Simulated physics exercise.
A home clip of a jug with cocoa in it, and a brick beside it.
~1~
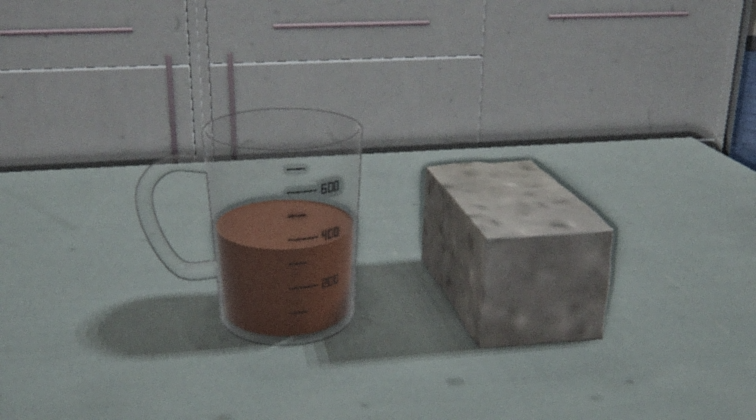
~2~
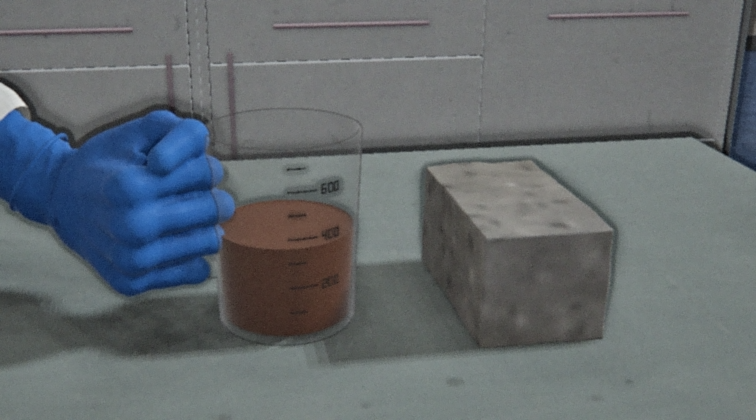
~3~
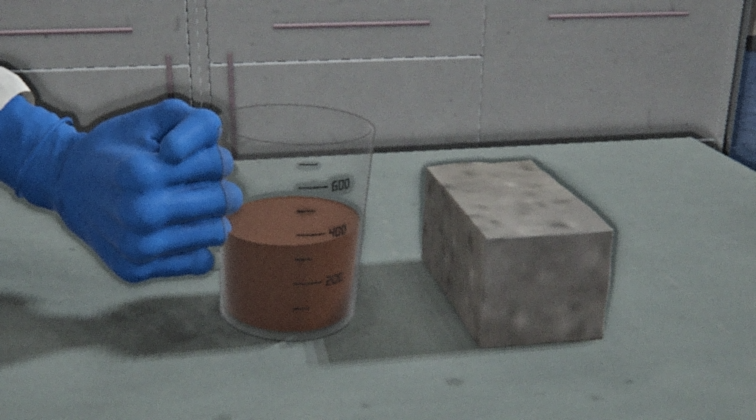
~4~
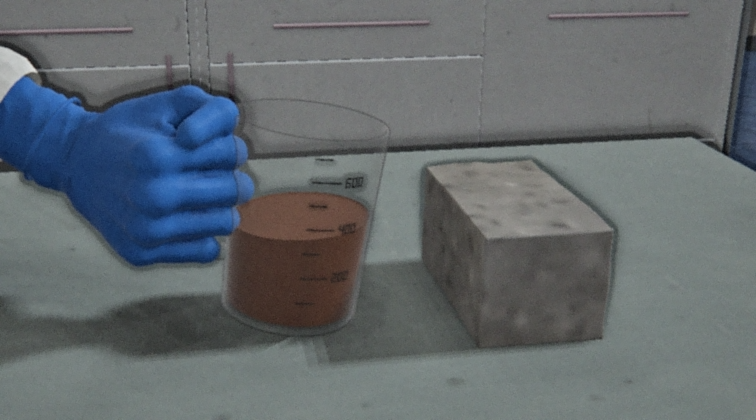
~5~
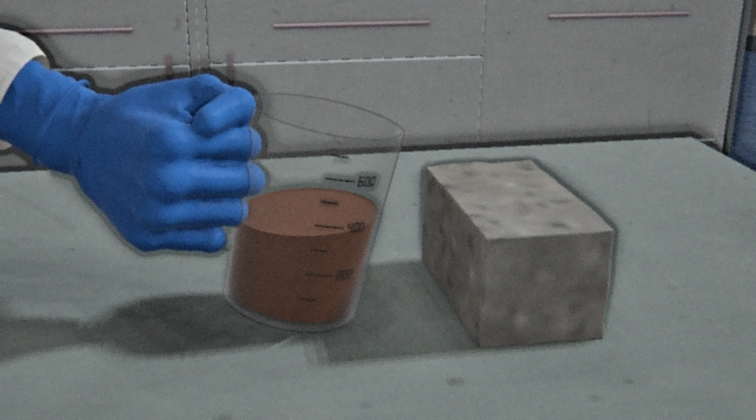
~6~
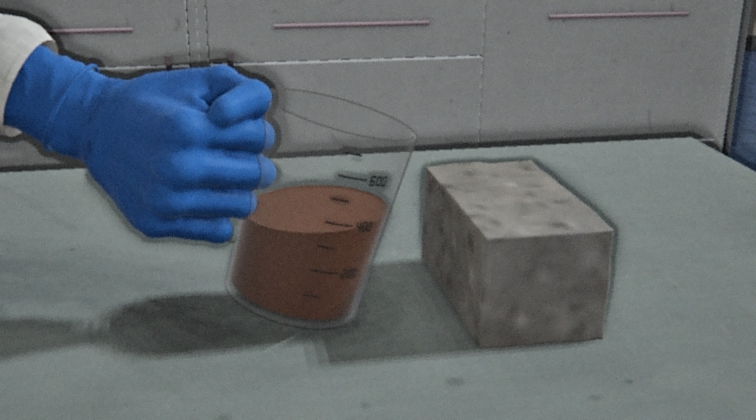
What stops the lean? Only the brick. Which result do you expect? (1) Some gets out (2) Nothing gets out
Answer: 2.
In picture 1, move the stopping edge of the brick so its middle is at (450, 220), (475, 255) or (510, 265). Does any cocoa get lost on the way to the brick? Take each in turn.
No loss, overflow, overflow.
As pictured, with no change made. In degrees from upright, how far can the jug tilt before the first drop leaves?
I'd say somewhere near 55°.
Shortly, the jug leans by about 25°; none is lost.
Then, the jug leans by about 35°; none is lost.
At the finish, the jug leans by about 35°, against the brick; none is lost.
